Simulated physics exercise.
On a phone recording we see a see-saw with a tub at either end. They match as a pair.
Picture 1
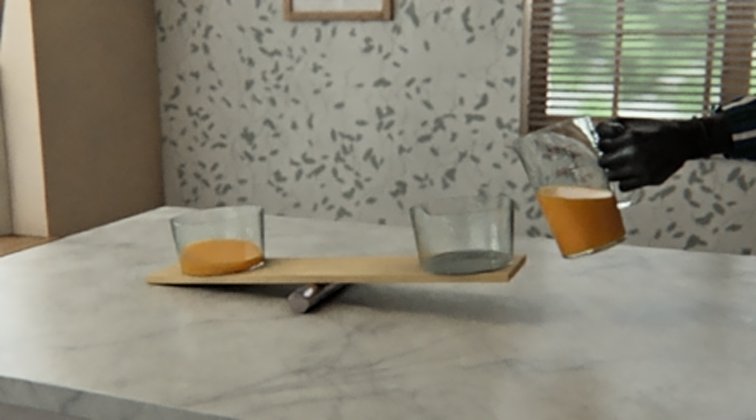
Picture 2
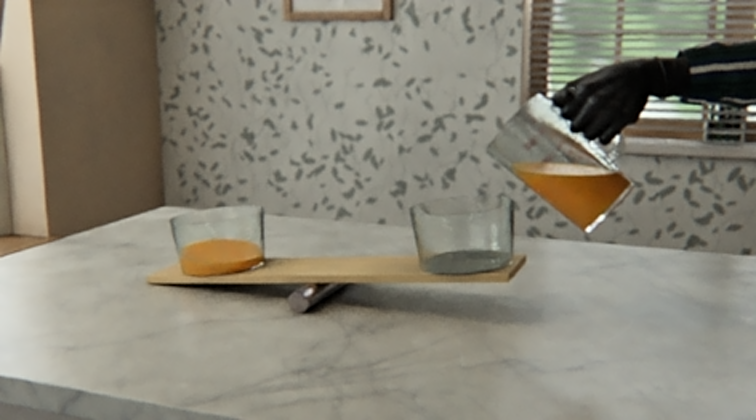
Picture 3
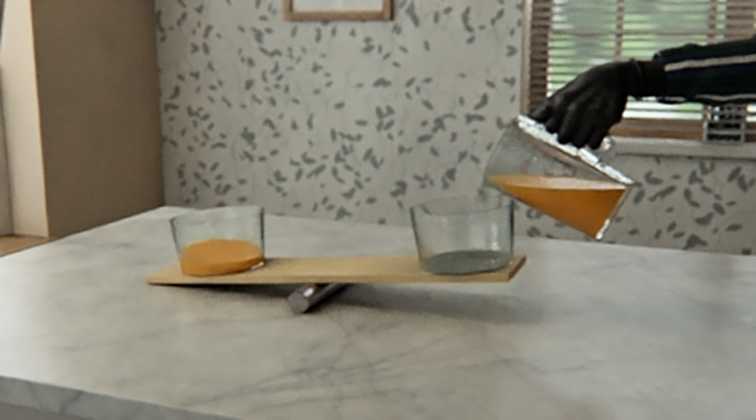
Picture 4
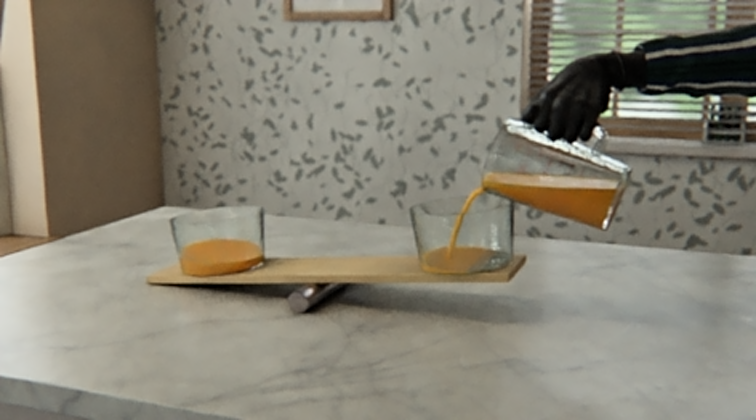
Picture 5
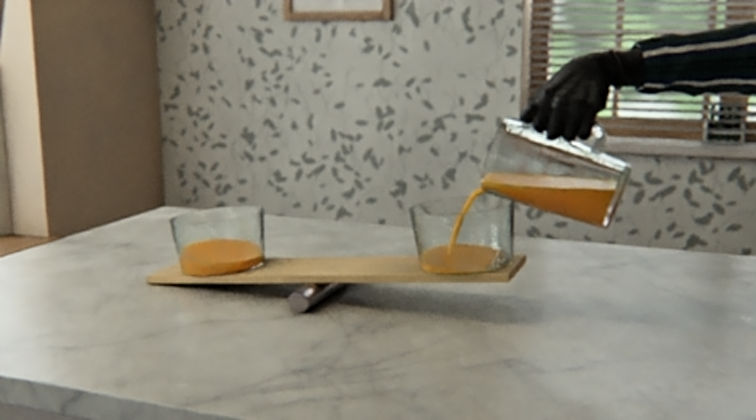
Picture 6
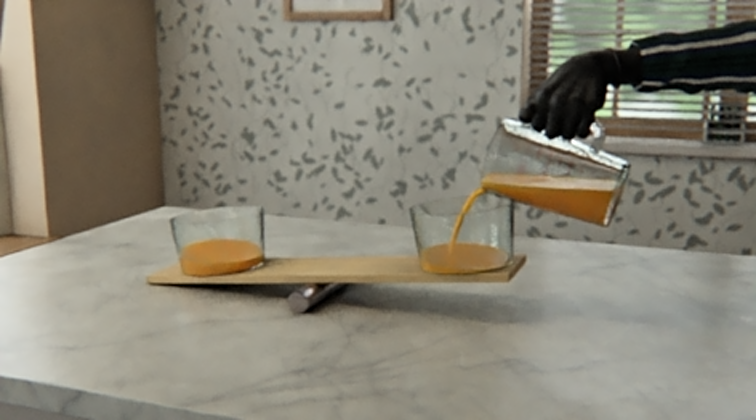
A wooden plank tilts across a dark round bar on a white marble table, seen from the front in a room with leaf-patterned wallpaper and a blind-covered window. A clear tub of orange liquid sits on the low left end, its empty match on the raised right. A black-gloved hand lifts and tips a glass jug, pouring a thin orange stream into the right tub, while the plank stays still.
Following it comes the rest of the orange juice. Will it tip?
It's going to go over, I'd say.
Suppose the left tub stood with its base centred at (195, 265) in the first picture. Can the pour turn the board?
Then it tilts over.
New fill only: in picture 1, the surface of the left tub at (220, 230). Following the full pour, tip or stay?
After that, it sits tight.
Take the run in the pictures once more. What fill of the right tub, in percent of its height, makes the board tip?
Result: Some 15 per cent.
Soon after, the right tub is about a quarter full; the board has swung over, and that end is down.
Later, the right tub is about a third full; the board has swung over, and that end is down.
In the end, the right tub is about a third full; the board has swung over, and that end is down.
